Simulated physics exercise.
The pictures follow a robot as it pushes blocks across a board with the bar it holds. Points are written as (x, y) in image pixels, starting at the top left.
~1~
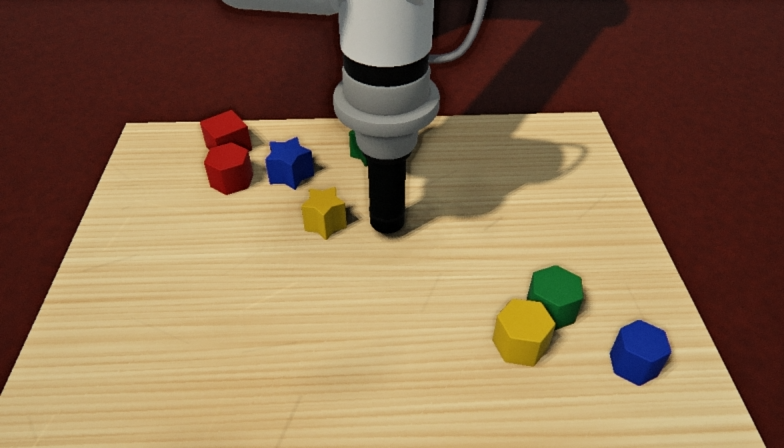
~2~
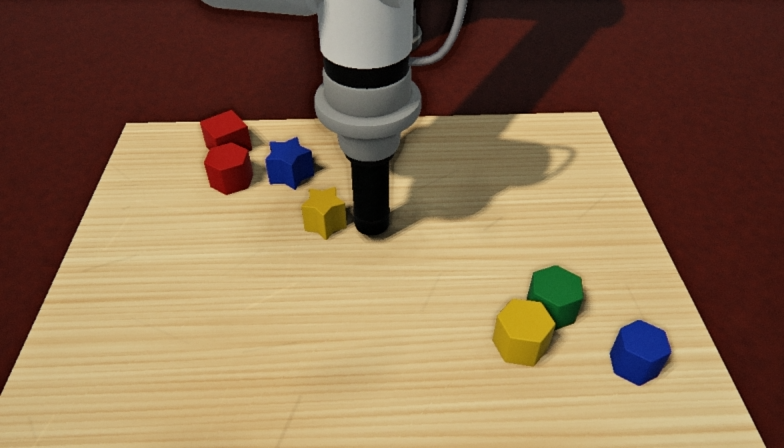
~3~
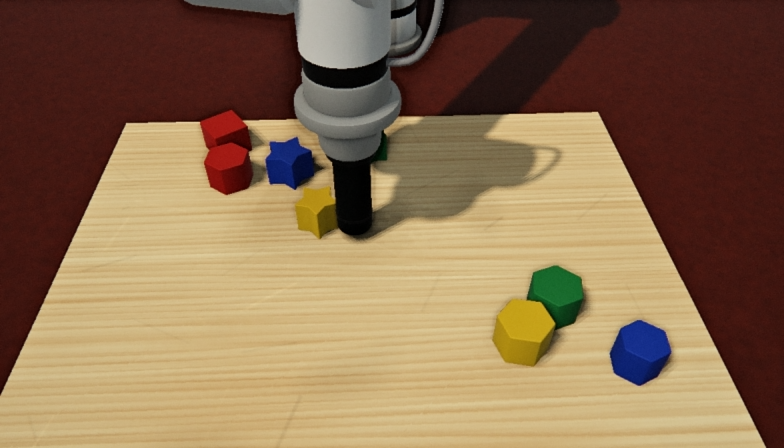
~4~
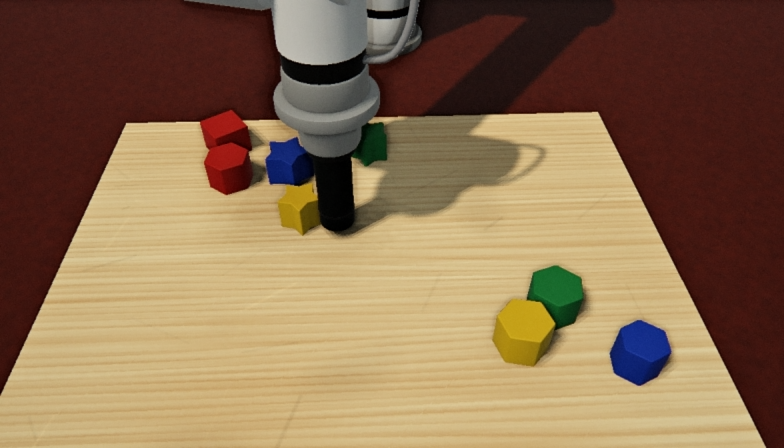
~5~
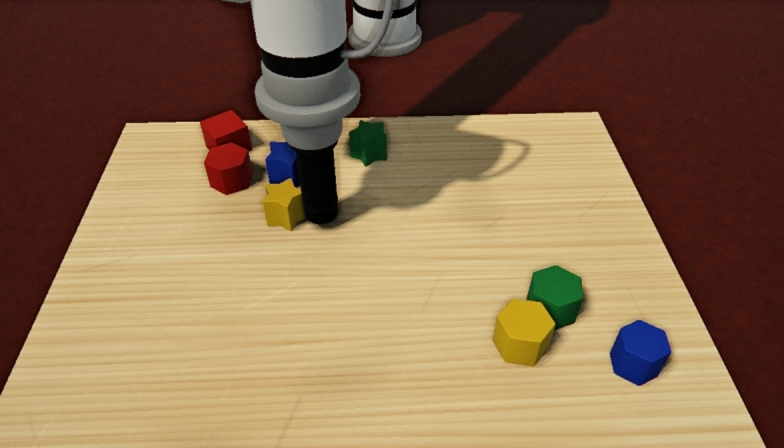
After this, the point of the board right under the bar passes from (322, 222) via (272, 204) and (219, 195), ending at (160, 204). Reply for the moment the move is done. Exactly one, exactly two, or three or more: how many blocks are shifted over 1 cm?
That push would leave two blocks displaced by more than about 1 cm.
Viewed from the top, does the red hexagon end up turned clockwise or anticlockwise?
My prediction: CW.
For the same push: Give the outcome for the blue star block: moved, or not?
The push misses it.
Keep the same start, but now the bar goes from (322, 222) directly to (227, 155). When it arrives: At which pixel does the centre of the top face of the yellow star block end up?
When the path ends, it will be at (255, 186).
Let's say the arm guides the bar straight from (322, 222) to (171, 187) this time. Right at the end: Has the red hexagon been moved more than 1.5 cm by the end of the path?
I'd say yes.
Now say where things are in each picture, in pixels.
In the first picture, bar's lower end at (387, 223); red four-sided block at (223, 123); red hexagon at (226, 155); yellow star block at (323, 199); blue star block at (287, 150).
In the second picture, bar at (372, 225); blocks still.
In the third picture, bar at (355, 224); yellow star block at (317, 198).
In the fourth picture, bar at (338, 221); yellow star block at (299, 195).
In the fifth picture, bar at (322, 214); red four-sided block at (223, 123); red hexagon at (226, 155); yellow star block at (282, 192); blue star block at (287, 150).
The first path, step by step. One third of the way, bar at (270, 196); yellow star block at (237, 189), turned 65° anticlockwise.
Two thirds of the way, bar at (216, 186); red four-sided block at (223, 121); red hexagon at (204, 147), turned 25° clockwise; yellow star block at (215, 191).
At the end, bar at (157, 195); red four-sided block at (223, 121); red hexagon at (199, 146), turned 40° clockwise; yellow star block at (214, 191), turned 135° anticlockwise; blue star block still.
